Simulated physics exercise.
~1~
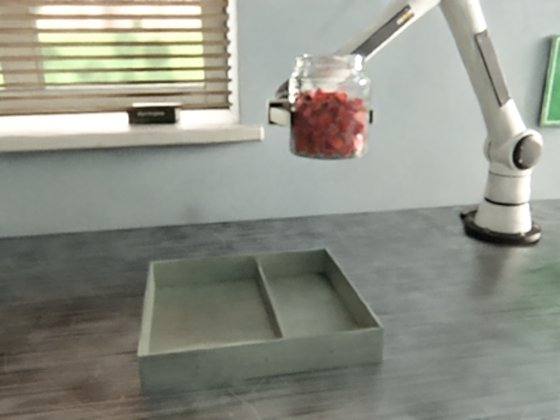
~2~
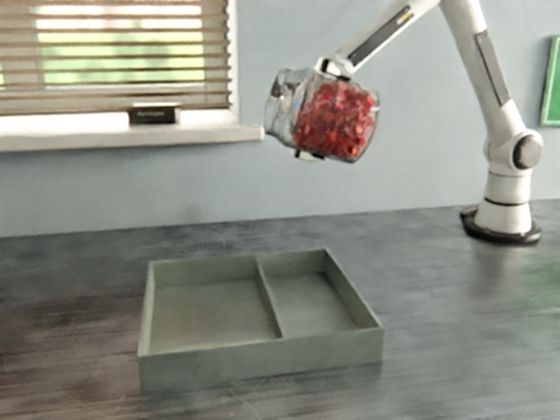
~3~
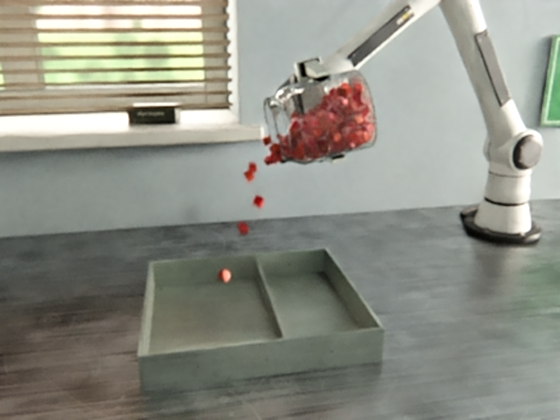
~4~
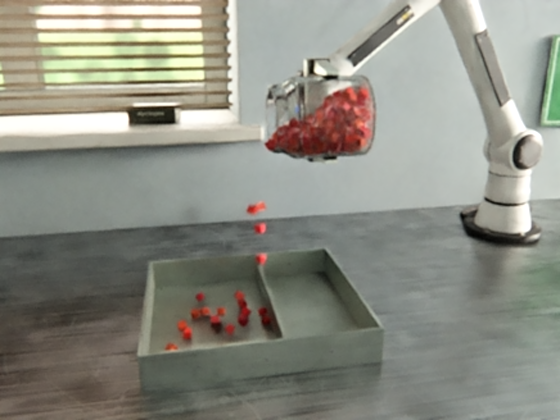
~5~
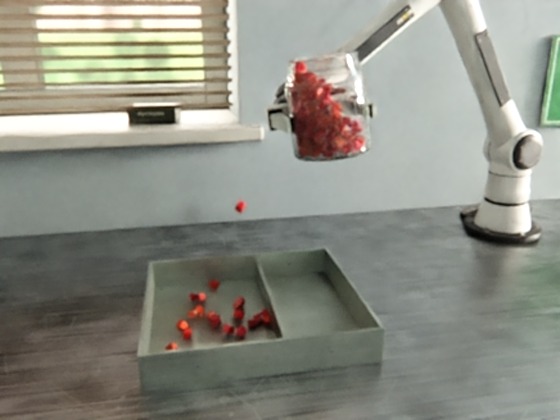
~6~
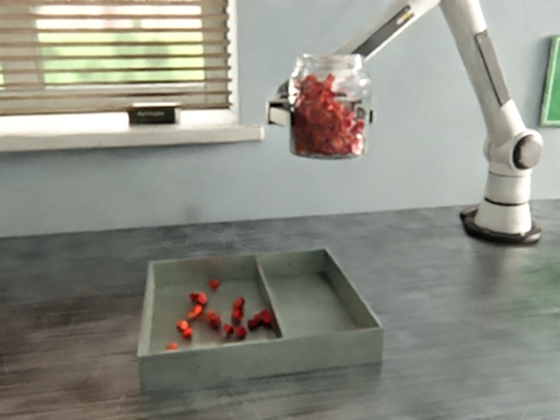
A robot arm tips a jar, spilling some red pieces into the tray's left part, then rights it.
